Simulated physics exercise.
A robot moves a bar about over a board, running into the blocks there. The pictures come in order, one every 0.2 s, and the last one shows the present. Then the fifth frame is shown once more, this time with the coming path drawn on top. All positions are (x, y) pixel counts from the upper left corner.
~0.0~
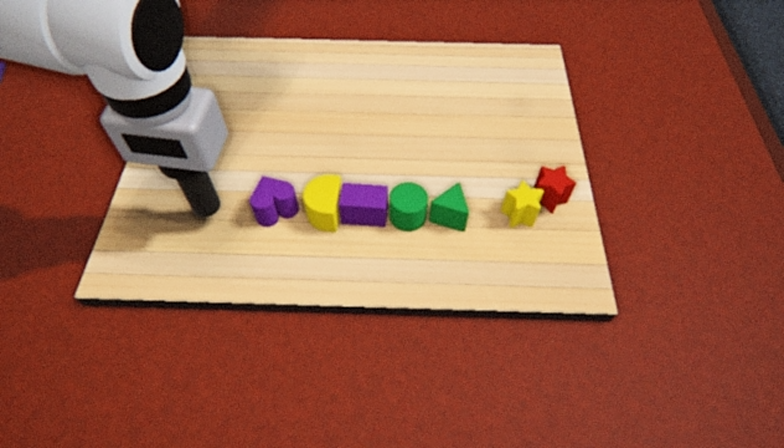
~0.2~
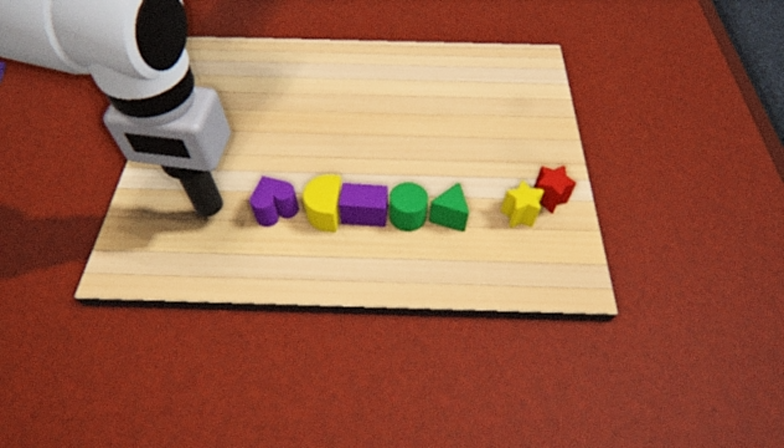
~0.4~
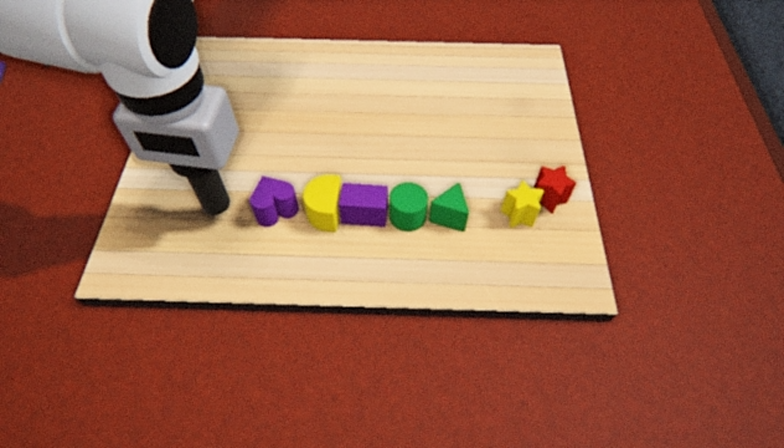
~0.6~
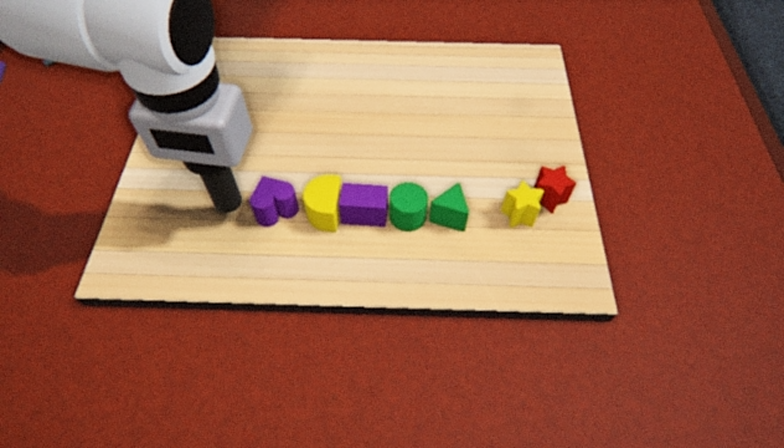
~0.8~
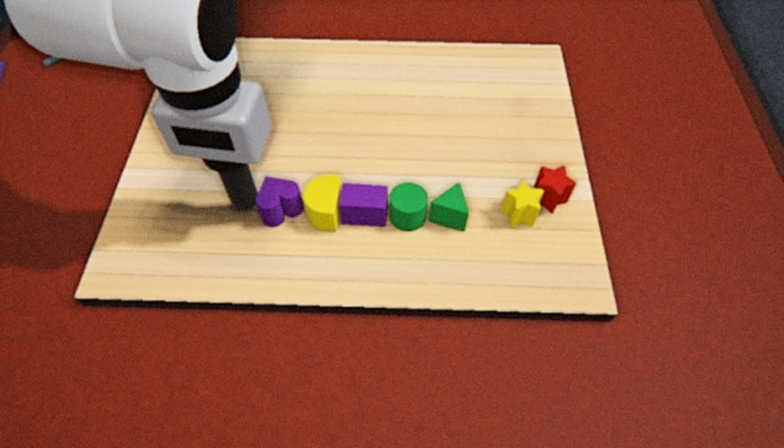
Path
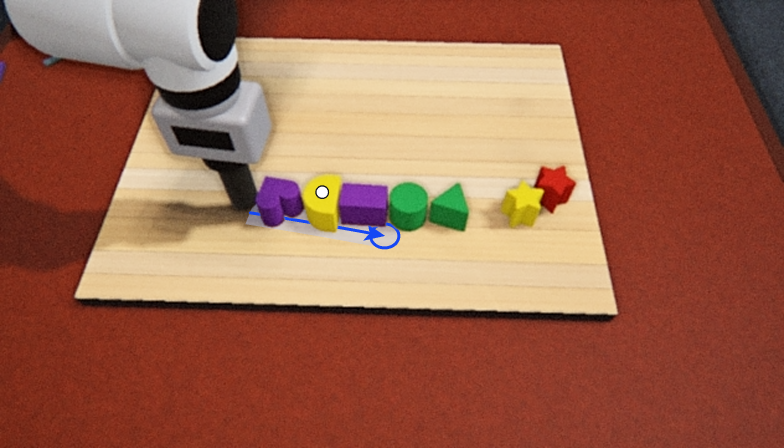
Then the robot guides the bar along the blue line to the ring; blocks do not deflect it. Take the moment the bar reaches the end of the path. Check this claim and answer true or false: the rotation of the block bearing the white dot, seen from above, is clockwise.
True - the claim holds.
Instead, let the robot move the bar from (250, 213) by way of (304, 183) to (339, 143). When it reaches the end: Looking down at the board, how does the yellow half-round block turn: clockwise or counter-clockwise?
Short answer: Clockwise.
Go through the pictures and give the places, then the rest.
The first frame shows lower end of the bar at (207, 207), tops of blocks, purple heart block at (270, 191), yellow half-round block at (322, 192), purple rectangle at (363, 195), green cylinder at (409, 196), green triangular piece at (453, 198).
The second frame shows bar at (210, 207), blocks as before.
The third frame shows bar at (217, 205), blocks as before.
The fourth frame shows bar at (229, 203), blocks as before.
The fifth frame shows bar at (245, 200), purple heart block at (276, 190), yellow half-round block at (322, 192), purple rectangle at (363, 195), green cylinder at (409, 196), green triangular piece at (453, 198).
The drawn path runs straight from (250, 213) to (385, 236); the dot is on the yellow half-round block.
What follows on the original path. One third of the way, bar at (291, 208); purple heart block at (308, 179), turned 65° anticlockwise; yellow half-round block at (344, 175), turned 25° clockwise; purple rectangle at (376, 191), turned 25° clockwise; green cylinder at (419, 201); green triangular piece at (458, 199), turned 15° anticlockwise.
Two thirds of the way, bar at (338, 216); purple heart block at (312, 177), turned 80° anticlockwise; yellow half-round block at (349, 169), turned 30° clockwise; purple rectangle at (377, 190), turned 30° clockwise; green cylinder at (420, 201); green triangular piece at (459, 200), turned 15° anticlockwise.
At the end, bar at (385, 224); purple heart block at (312, 177), turned 80° anticlockwise; yellow half-round block at (349, 169), turned 30° clockwise; purple rectangle at (380, 189), turned 20° clockwise; green cylinder at (421, 201); green triangular piece at (459, 200), turned 20° anticlockwise.
